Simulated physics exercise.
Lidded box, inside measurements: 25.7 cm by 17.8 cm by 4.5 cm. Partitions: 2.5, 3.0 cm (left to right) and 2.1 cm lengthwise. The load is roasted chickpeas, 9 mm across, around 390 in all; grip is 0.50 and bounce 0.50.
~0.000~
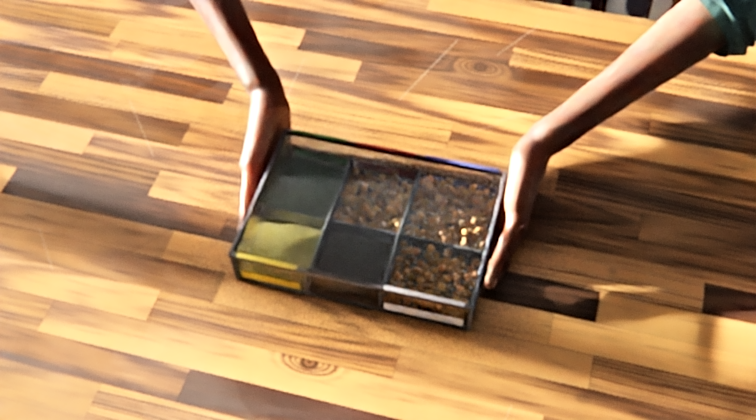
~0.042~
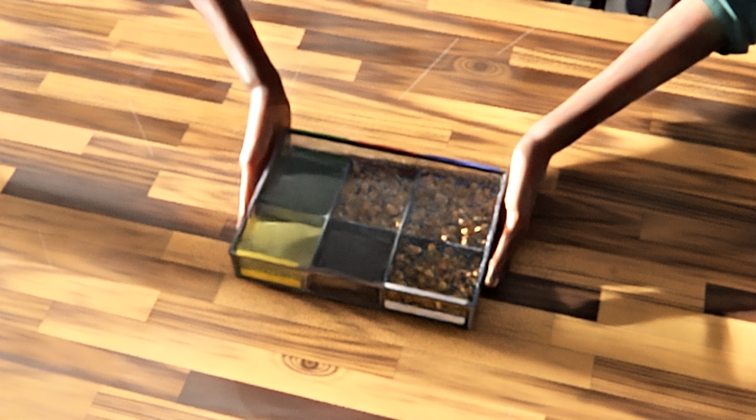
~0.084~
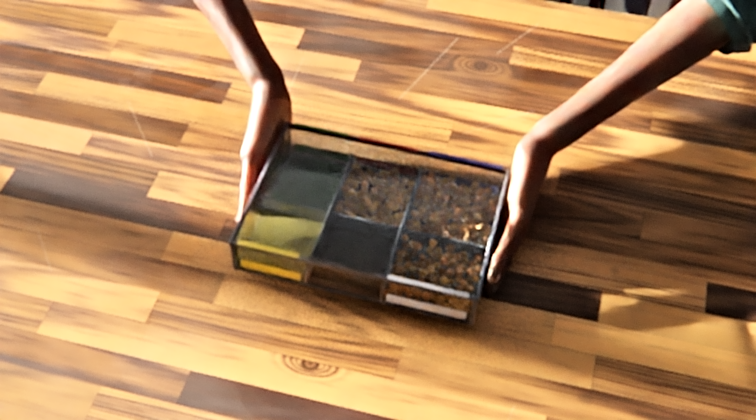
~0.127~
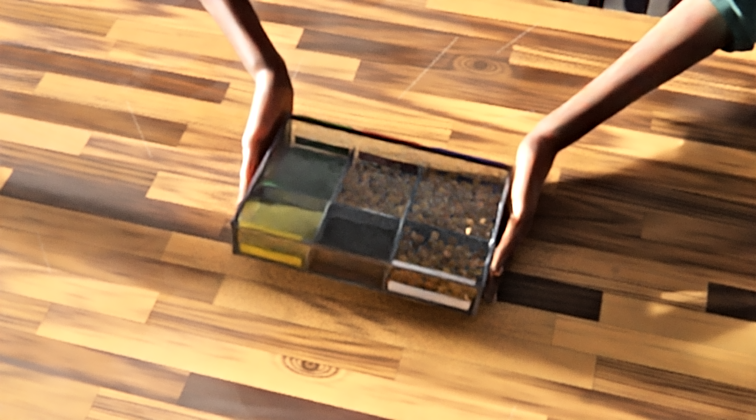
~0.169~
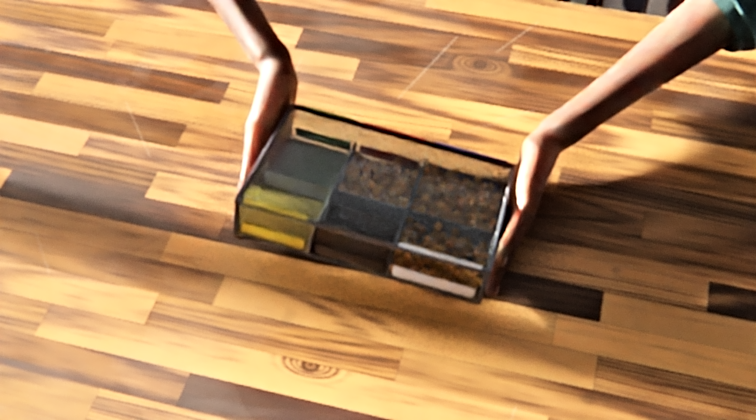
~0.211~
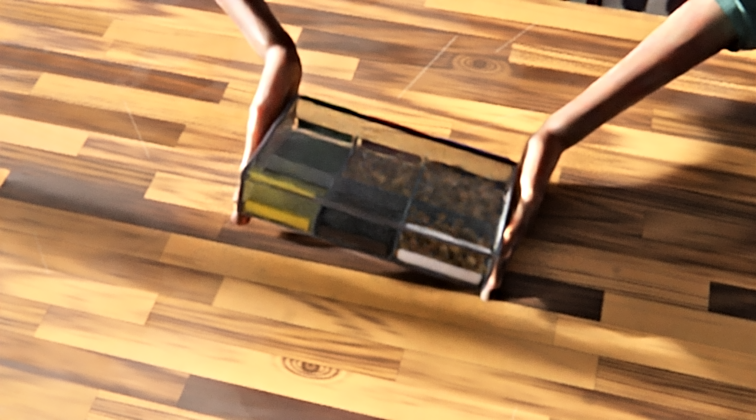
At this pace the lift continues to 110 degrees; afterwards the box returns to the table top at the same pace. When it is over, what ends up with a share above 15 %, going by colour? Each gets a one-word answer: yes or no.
My answers are red compartment yes, blue compartment yes, green compartment no, yellow compartment no, white compartment no, black compartment no.
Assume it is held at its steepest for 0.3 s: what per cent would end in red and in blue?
In that case red keeps 25% and blue keeps 70%.
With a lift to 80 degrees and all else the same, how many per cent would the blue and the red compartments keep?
Shares after the change: Blue 65, red 25, per cent.
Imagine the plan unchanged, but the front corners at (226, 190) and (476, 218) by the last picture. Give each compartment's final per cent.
By the end, red has 30%, blue has 65%, green has 5%, yellow has 0%, white has 0% and black has 0%.
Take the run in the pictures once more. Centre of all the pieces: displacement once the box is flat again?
3.5 cm, roughly.
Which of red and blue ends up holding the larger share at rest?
It is the blue one.
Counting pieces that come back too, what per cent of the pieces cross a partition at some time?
25 per cent or so.
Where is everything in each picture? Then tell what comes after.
In the first frame, box tilt 0 degrees, front corners at (233, 254) and (470, 306); red 25 %, blue 45 %, white 25 %.
In the second frame, box tilt 1 degrees, front corners at (233, 251) and (472, 304).
In the third frame, box tilt 4 degrees, front corners at (234, 241) and (475, 297), lowest corner right back.
In the fourth frame, box tilt 10 degrees, front corners at (235, 222) and (481, 285), lowest corner right back.
In the fifth frame, box tilt 16 degrees, front corners at (239, 200) and (488, 271), lowest corner right back.
In the sixth frame, box tilt 22 degrees, front corners at (245, 175) and (496, 255), lowest corner right back; red 25 %, blue 45 %, white 25 %. Its pace works out near 145 degrees a second.
After 0.91 s, tilt 110 degrees; red 25 %, blue 60 %, white 10 %.
After 1.38 s, tilt 47 degrees; red 25 %, blue 70 %, white 5 %.
Then, at 1.92 s, tilt 0 degrees; red 25 %, blue 70 %, white 5 %.
In the end, at 2.4 s, red 25 %, blue 70 %, green 0 %, yellow 0 %, white 5 %, black 0 %.
